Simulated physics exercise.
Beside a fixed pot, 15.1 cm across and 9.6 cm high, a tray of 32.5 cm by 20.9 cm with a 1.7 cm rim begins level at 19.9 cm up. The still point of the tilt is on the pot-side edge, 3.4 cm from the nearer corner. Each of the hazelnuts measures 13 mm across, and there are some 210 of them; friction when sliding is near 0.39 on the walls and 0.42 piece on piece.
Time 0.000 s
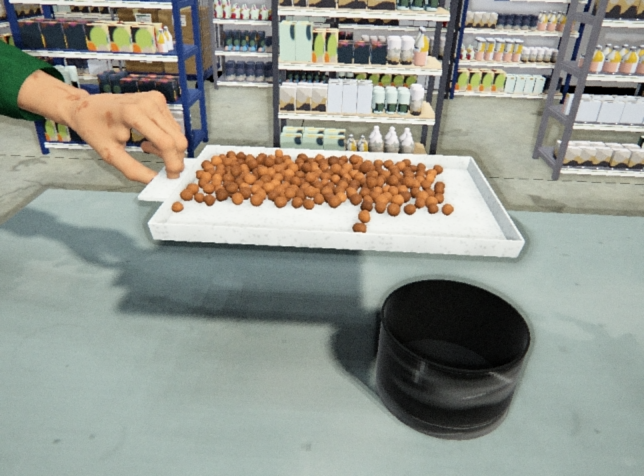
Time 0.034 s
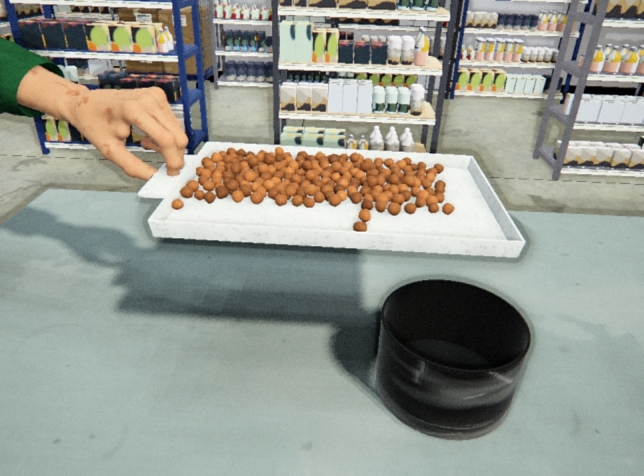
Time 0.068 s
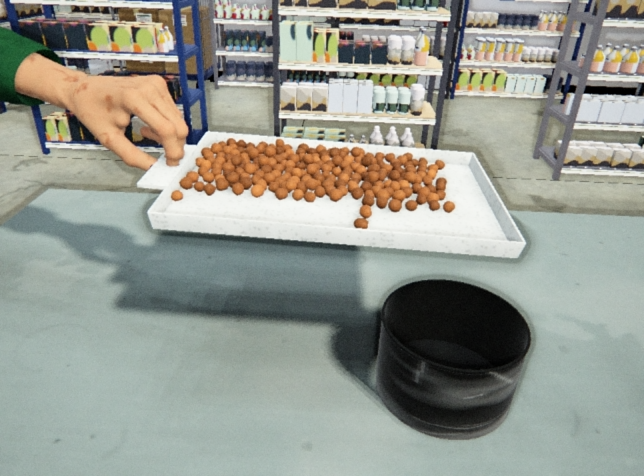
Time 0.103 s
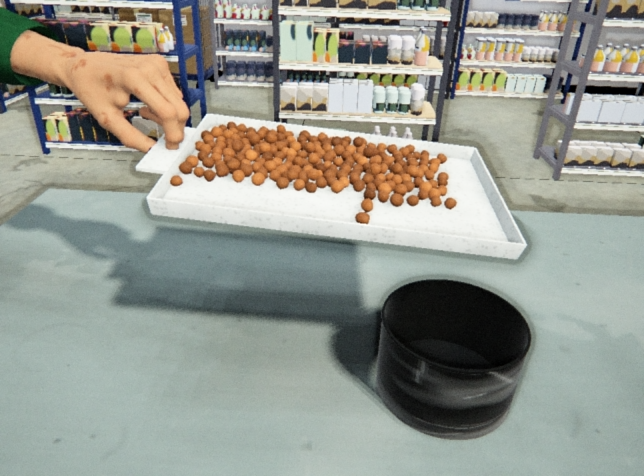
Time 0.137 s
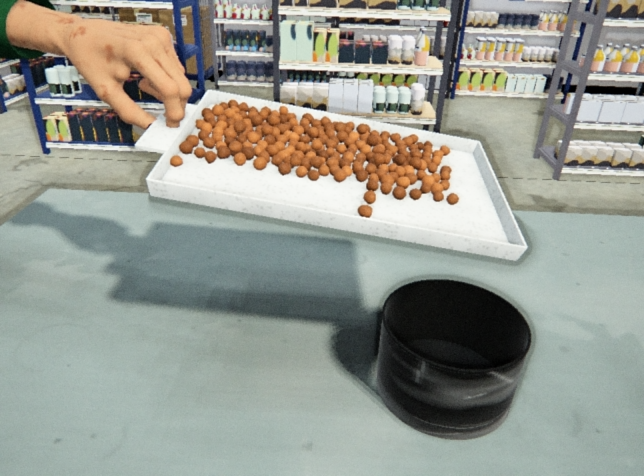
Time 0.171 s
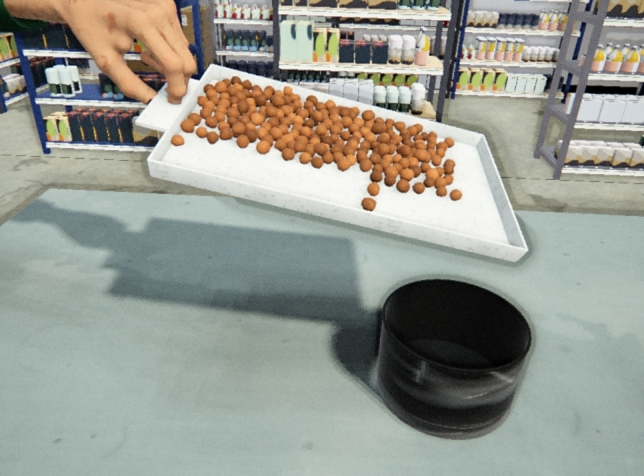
A white tray of small round brown nuts tilted above a table as a hand at its left end rose, slowly then faster, leaving the right side lower, near a still black pot.
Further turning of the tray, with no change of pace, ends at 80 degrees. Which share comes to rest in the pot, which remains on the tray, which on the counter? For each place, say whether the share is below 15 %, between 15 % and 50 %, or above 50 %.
Pot: Below 15 %; tray: Below 15 %; counter: Above 50 %.
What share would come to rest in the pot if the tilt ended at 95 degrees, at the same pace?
That would be around 10 percent.
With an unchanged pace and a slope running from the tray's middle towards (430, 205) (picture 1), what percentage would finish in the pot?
My best guess is some 0 per cent.
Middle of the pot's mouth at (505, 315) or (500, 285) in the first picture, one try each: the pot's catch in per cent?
Around 25 per cent, then around 0 per cent.
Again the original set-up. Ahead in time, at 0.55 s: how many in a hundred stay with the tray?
About 100% of the load.
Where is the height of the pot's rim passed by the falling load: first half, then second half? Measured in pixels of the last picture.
At roughly (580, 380) first, later on at (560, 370).
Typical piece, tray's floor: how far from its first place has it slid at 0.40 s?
About 4 cm.
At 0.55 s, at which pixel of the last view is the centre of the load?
Around (502, 174).
After 0.40 s, tilt 49 degrees; the tray holds 100 %, the pot 0 %.
After 0.55 s, tilt 71 degrees; the tray holds 100 %, the pot 0 %.
After 0.83 s, tilt 80 degrees; the tray holds 15 %, the pot 0 %.
At rest (2.1 s), pot 5 %, tray 5 %, counter 90 %.
